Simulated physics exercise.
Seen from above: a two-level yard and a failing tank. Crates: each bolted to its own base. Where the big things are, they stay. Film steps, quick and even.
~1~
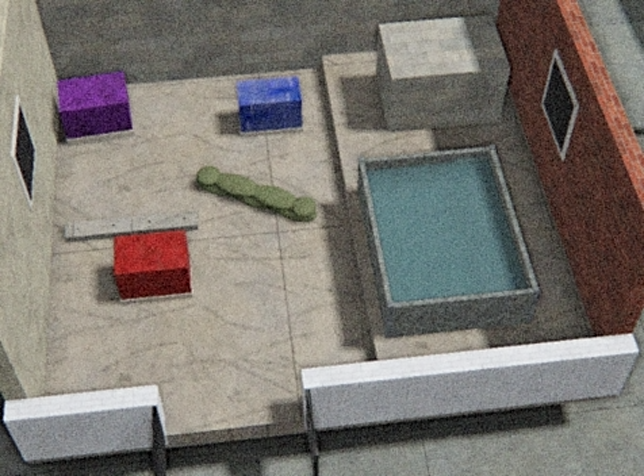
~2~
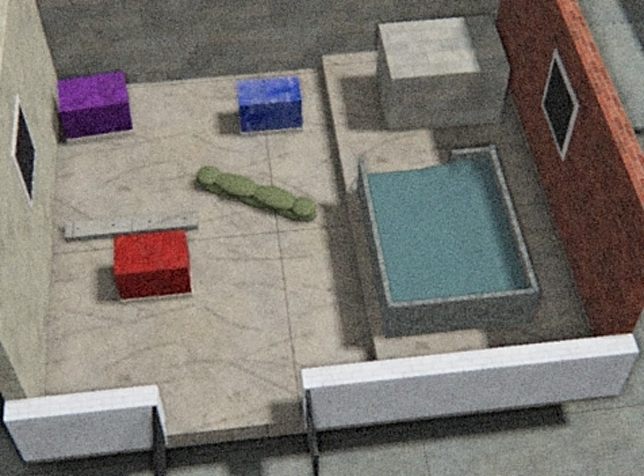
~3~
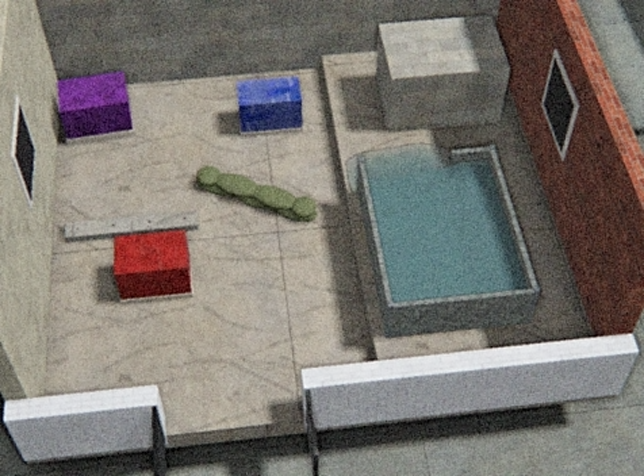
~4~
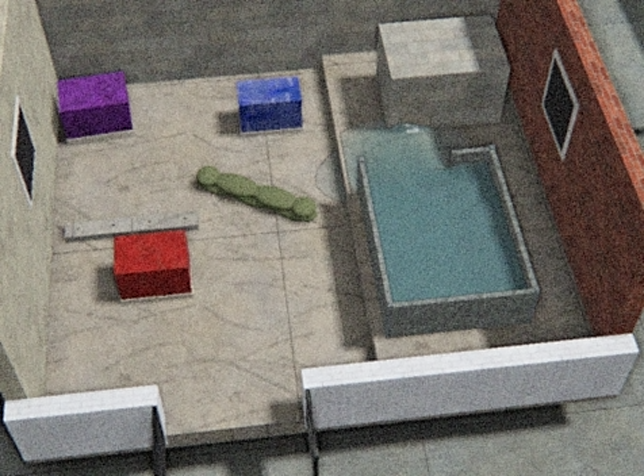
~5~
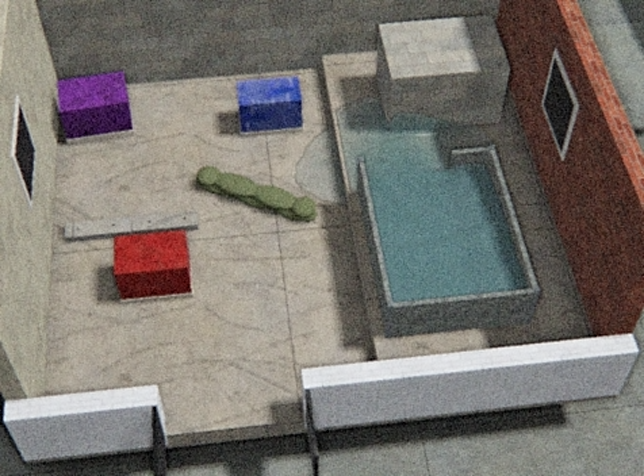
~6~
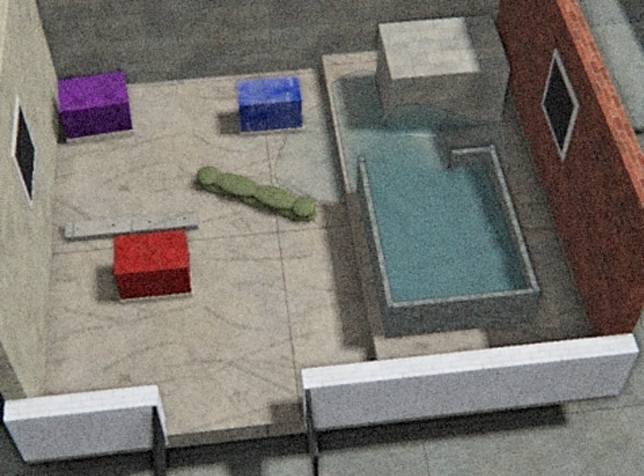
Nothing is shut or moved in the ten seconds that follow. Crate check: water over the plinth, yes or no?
Purple crate yes, blue crate yes, red crate no.
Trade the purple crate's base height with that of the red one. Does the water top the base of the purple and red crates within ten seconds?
Purple crate drenched, red crate untouched.
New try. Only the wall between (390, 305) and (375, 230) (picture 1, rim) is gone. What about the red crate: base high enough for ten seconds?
Red crate gets wet.
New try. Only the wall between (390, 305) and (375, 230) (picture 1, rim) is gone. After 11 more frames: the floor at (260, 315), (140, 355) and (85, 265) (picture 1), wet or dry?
One by one, they turn out drenched, drenched and drenched.
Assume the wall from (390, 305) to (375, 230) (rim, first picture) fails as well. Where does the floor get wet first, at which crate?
My pick is the red-painted one.
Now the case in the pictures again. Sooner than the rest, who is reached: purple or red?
It's the crate marked purple.
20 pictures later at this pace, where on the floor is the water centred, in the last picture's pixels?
My guess is about (354, 172).
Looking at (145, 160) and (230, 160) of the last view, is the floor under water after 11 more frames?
Swamped; swamped.
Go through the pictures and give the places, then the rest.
Still water in the tank at (444, 226), in the first picture.
The front is at a hidden place, out from the gap on the tank's far side, in the second picture.
Water pours out on the tank's far side and has run to (347, 170), in the third picture.
Water pours out on the tank's far side and has run to (364, 127), in the fourth picture.
Water pours out on the tank's far side and has run to (363, 103), in the fifth picture.
Water pours out on the tank's far side and has run to (350, 78), in the sixth picture.
A moment on, water covers 20 % of the floor; the purple crate not reached, the blue crate water round its plinth, the red crate not reached.
Next, water covers 40 % of the floor; the purple crate water round its plinth, the blue crate water round its plinth, the red crate not reached.
Then, water covers 55 % of the floor; the purple crate water round its plinth, the blue crate water round its plinth, the red crate not reached.
Later, water covers 75 % of the floor; the purple crate water round its plinth, the blue crate water round its plinth, the red crate water round its plinth.
In the end, water covers 95 % of the floor; the purple crate was topped, the blue crate was topped, the red crate stayed above the water.
